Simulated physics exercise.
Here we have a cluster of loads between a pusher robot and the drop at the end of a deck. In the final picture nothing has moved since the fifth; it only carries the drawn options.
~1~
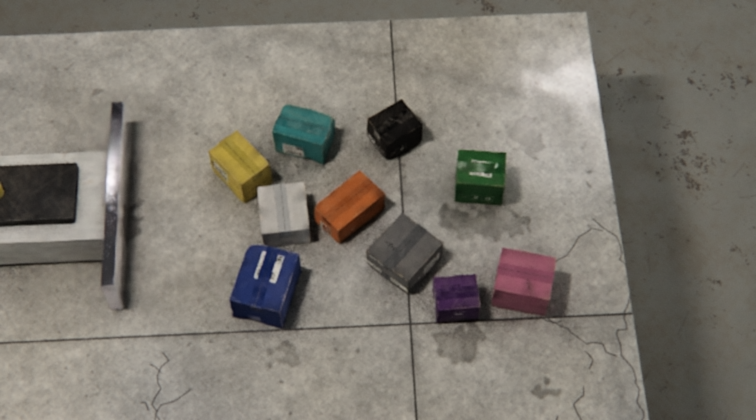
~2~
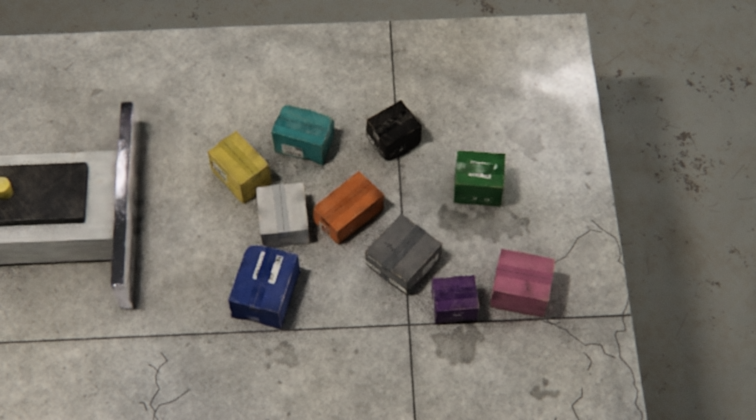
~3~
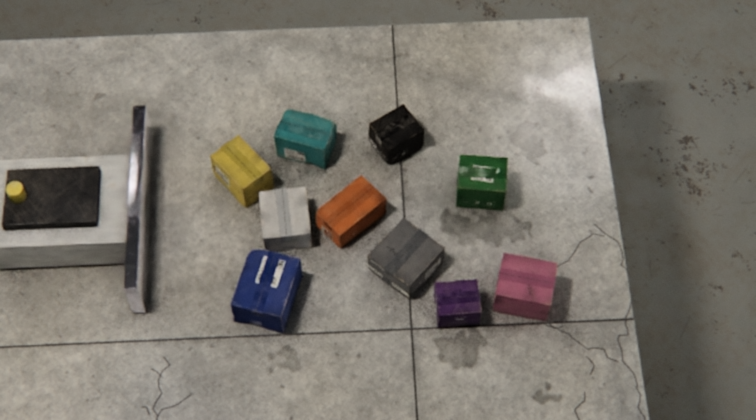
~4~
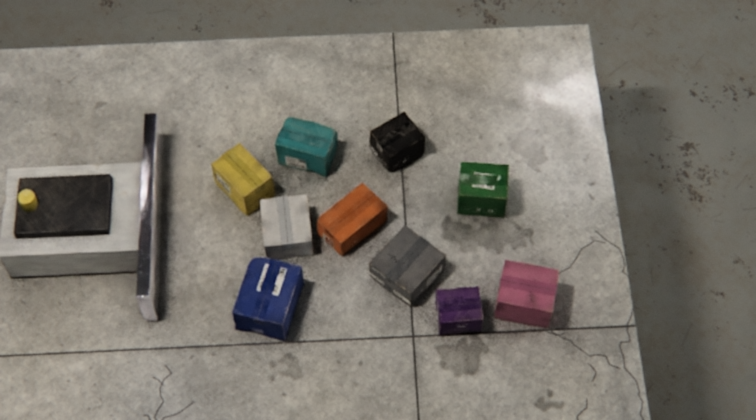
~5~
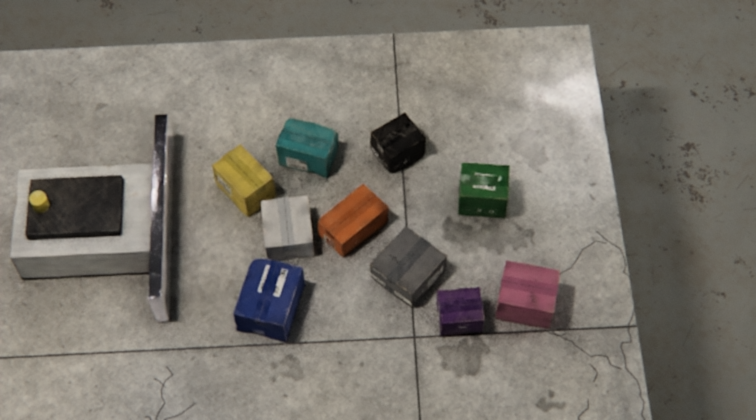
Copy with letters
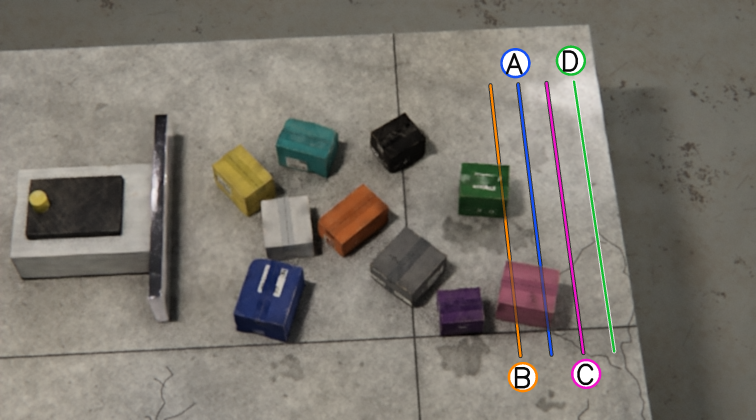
A pusher robot moves slowly right toward a cluster of colored boxes that stay still.
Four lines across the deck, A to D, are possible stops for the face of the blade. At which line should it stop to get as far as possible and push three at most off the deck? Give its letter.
It can go as far as A.
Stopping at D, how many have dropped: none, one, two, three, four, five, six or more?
In all, six or more.
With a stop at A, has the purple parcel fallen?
No.
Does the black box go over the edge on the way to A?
No.
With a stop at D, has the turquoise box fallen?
Yes.
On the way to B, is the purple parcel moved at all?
Yes.
On the marked copy, A at (534, 212); B at (505, 213); C at (564, 210); D at (593, 209).
Following A. Soon after the start, robot (217, 199); turquoise box (327, 135); blue box (330, 295).
Later, robot (352, 193); pink box (564, 293); green parcel (540, 186).
In the end, robot (457, 188); green parcel over the edge; pink box over the edge; two fallen.
As for the rest, B is within the limit but short; C drops five; D drops seven.
